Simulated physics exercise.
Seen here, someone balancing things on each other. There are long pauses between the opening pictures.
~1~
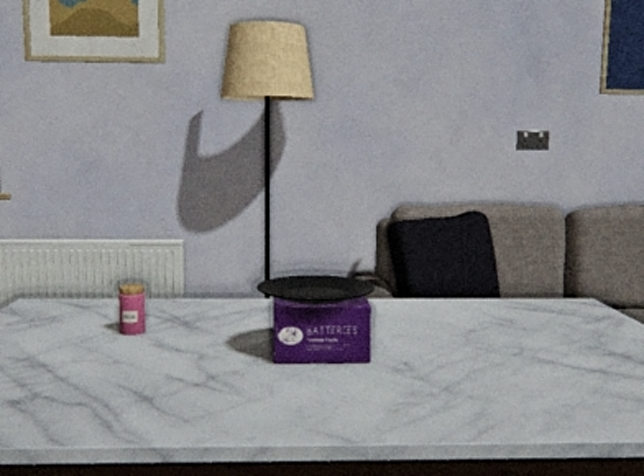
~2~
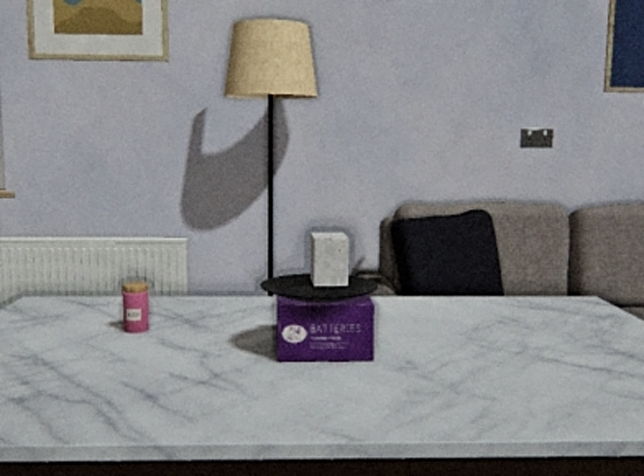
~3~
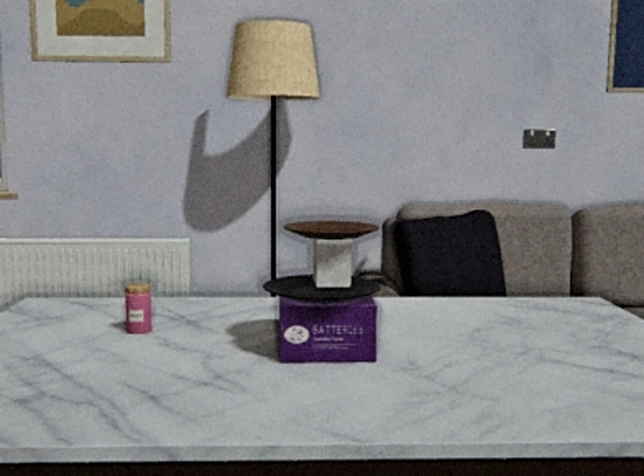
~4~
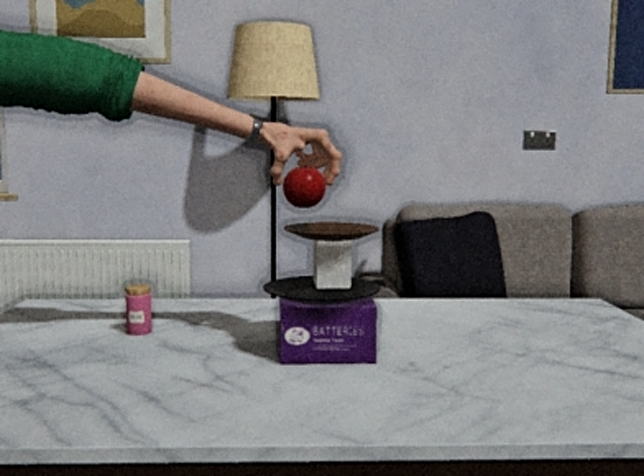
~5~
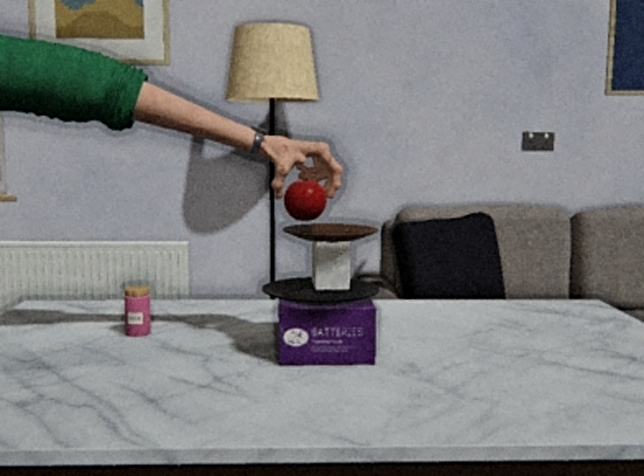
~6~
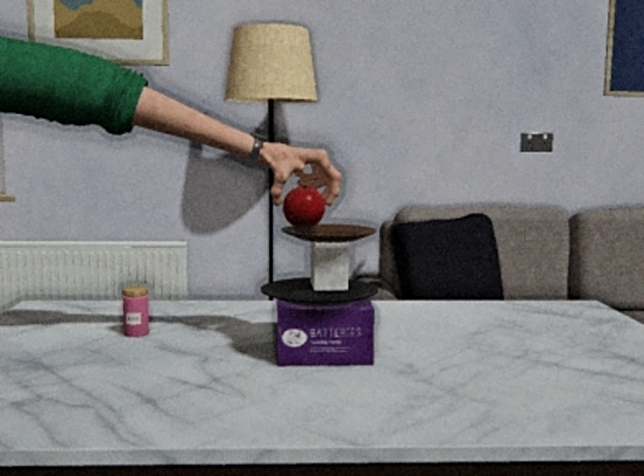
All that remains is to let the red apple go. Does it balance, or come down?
The pile holds.
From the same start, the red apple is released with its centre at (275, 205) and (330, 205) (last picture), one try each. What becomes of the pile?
First, it loses its balance; second, it stays up.
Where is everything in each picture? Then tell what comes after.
The last thing is not in view yet, in the first picture.
The last thing is not in view yet; black plate (319, 289), in the second picture.
The last thing is not in view yet; purple box (326, 324), in the third picture.
On its way; red apple (304, 187); pink shaker (139, 310), in the fourth picture.
On its way; red apple (305, 200); brown plate (330, 234), in the fifth picture.
Set down, still held; red apple (304, 207); white block (329, 263), in the sixth picture.
Then, 0.20 s after the last picture, nothing has stirred.
Then, 0.60 s after the last picture, red apple resting near (303, 208).
At rest, all 6 in place. Seen from the same camera at the end, red apple near (303, 208). The pile keeps its balance.
